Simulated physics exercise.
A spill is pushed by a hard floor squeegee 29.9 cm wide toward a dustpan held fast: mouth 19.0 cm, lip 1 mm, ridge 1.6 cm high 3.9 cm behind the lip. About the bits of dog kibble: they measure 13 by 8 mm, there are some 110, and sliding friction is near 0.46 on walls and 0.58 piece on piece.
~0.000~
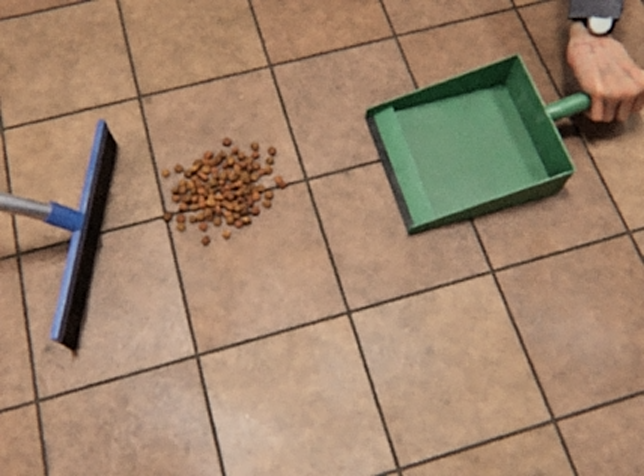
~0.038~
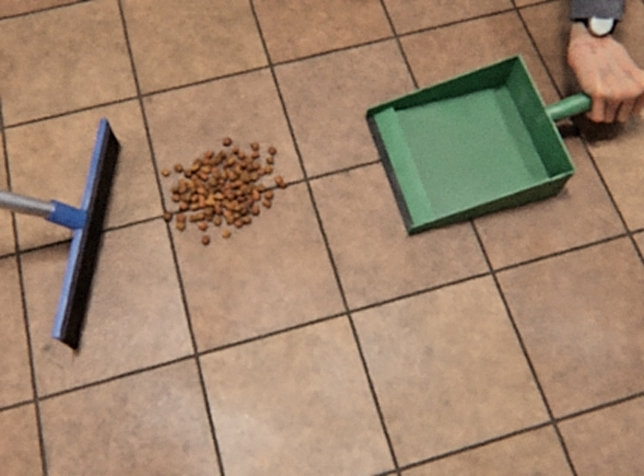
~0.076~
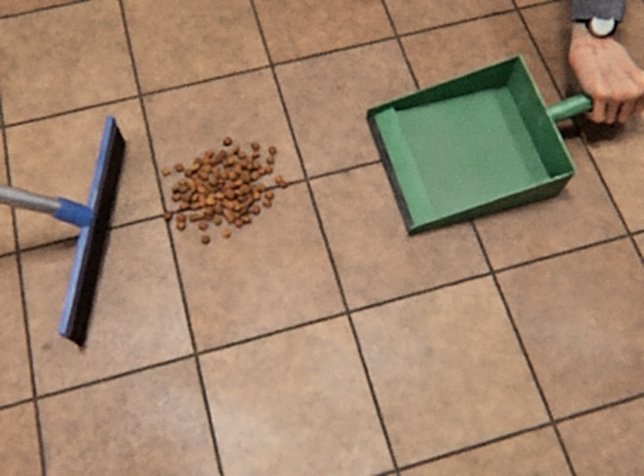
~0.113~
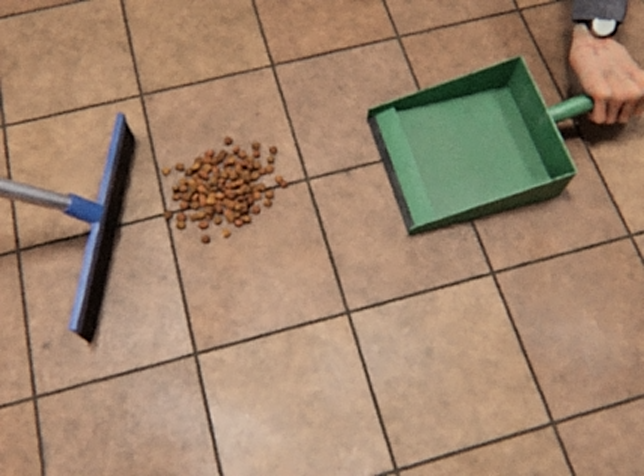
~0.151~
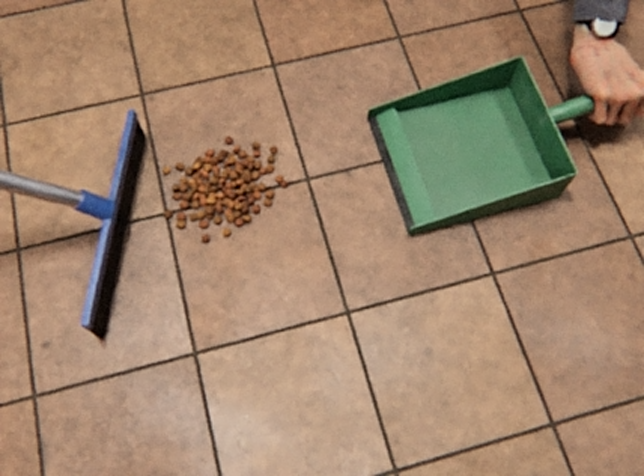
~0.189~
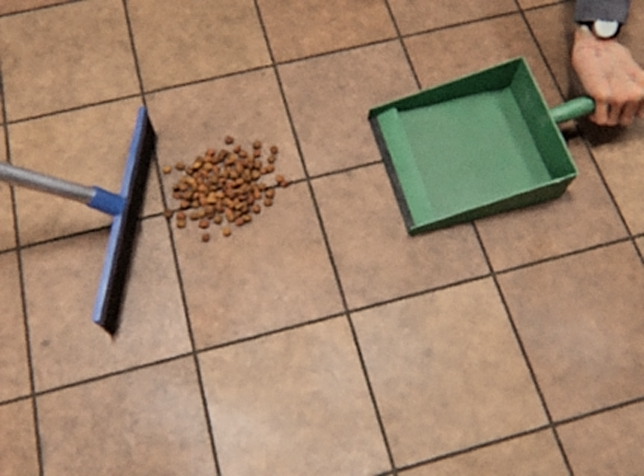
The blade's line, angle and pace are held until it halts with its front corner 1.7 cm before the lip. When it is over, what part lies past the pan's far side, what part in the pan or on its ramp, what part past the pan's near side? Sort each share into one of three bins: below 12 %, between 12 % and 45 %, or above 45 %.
Past the pan's far side: Below 12 %; in the pan or on its ramp: Below 12 %; past the pan's near side: Below 12 %.
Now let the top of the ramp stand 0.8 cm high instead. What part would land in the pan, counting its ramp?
With that ramp, near 5 per cent.
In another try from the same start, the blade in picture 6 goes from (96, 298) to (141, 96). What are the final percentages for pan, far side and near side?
Per cent by place - pan 0, far side 25, near side 0.
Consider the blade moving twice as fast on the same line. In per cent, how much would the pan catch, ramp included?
It would be near 5 per cent.
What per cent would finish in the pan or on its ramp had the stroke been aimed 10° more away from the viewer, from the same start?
Roughly 0 percent.
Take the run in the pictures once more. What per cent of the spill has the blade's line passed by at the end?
Around 0 per cent.
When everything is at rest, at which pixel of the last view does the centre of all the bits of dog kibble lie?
Centre at rest, approx.: (360, 167) px.
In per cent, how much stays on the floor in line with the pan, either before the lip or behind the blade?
I'd estimate close to 90 per cent.
After 0.56 s, middle of the blade 22 cm from the lip; 0 % over the lip, far side 5 %, near side 0 %.
Then, at 0.81 s, middle of the blade 12 cm from the lip; 0 % over the lip, far side 5 %, near side 0 %.
After 1.16 s, middle of the blade 7 cm from the lip; 5 % over the lip, far side 5 %, near side 0 %.
In the end, at 1.5 s, far side 5 %, pan 5 %, near side 0 %, in front of the lip or behind the blade 90 %.
